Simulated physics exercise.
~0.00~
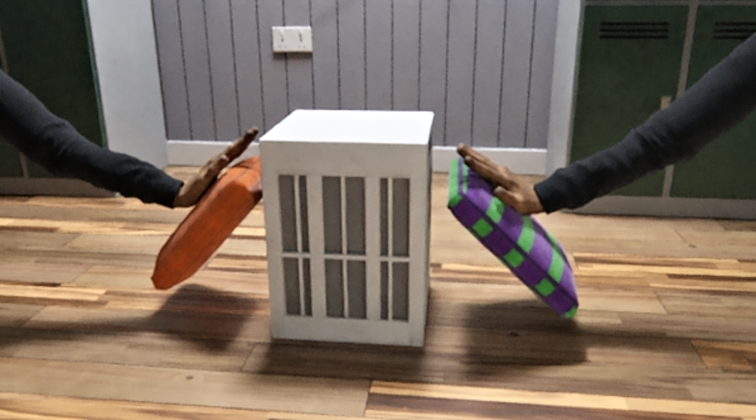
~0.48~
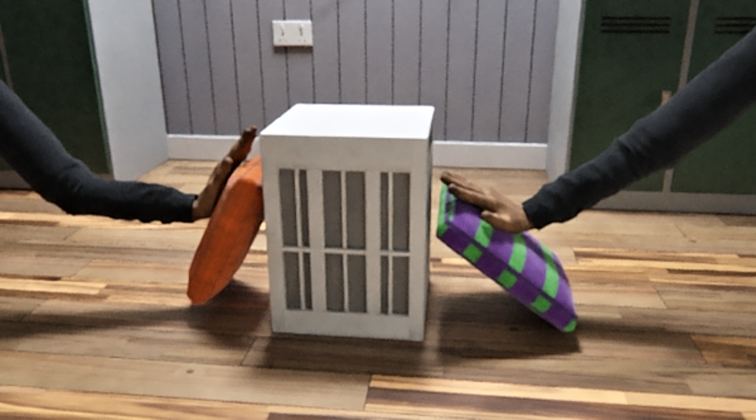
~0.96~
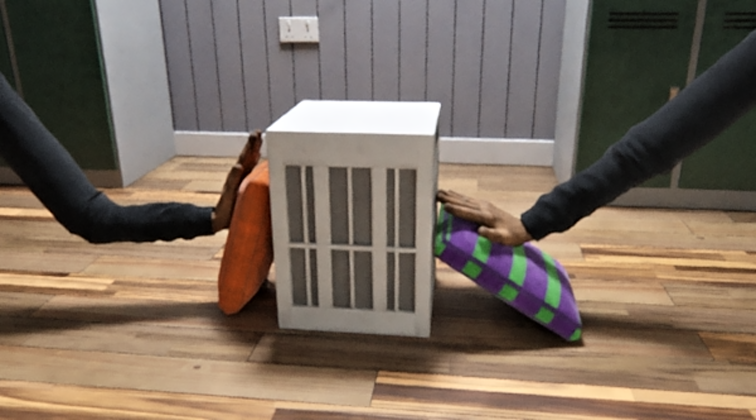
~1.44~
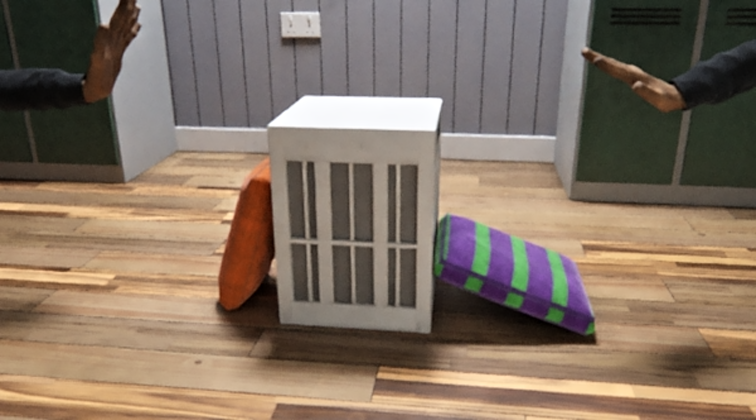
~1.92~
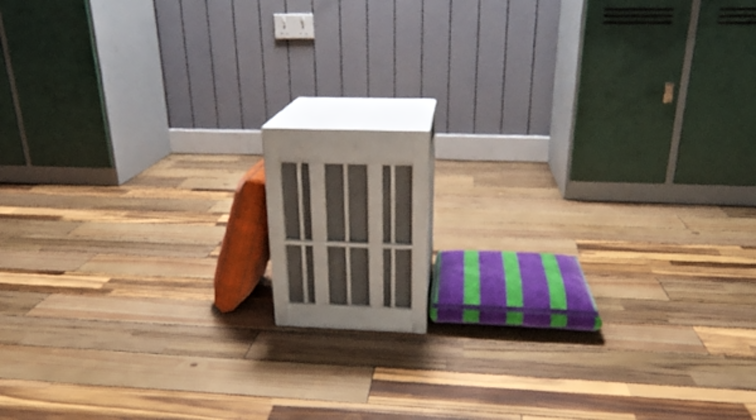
An orange soft bag and a purple cushion with green stripes are pressed against opposite sides of a white crate on a wooden floor, a hand on each. The bag, on the left, is brought more upright against the crate, while the cushion on the right slides lower under the other hand. Both hands then let go and draw back. The orange bag stays leaning where it was left, but the cushion keeps slipping down. It ends flat on the floor beside the crate, with the bag still propped up.
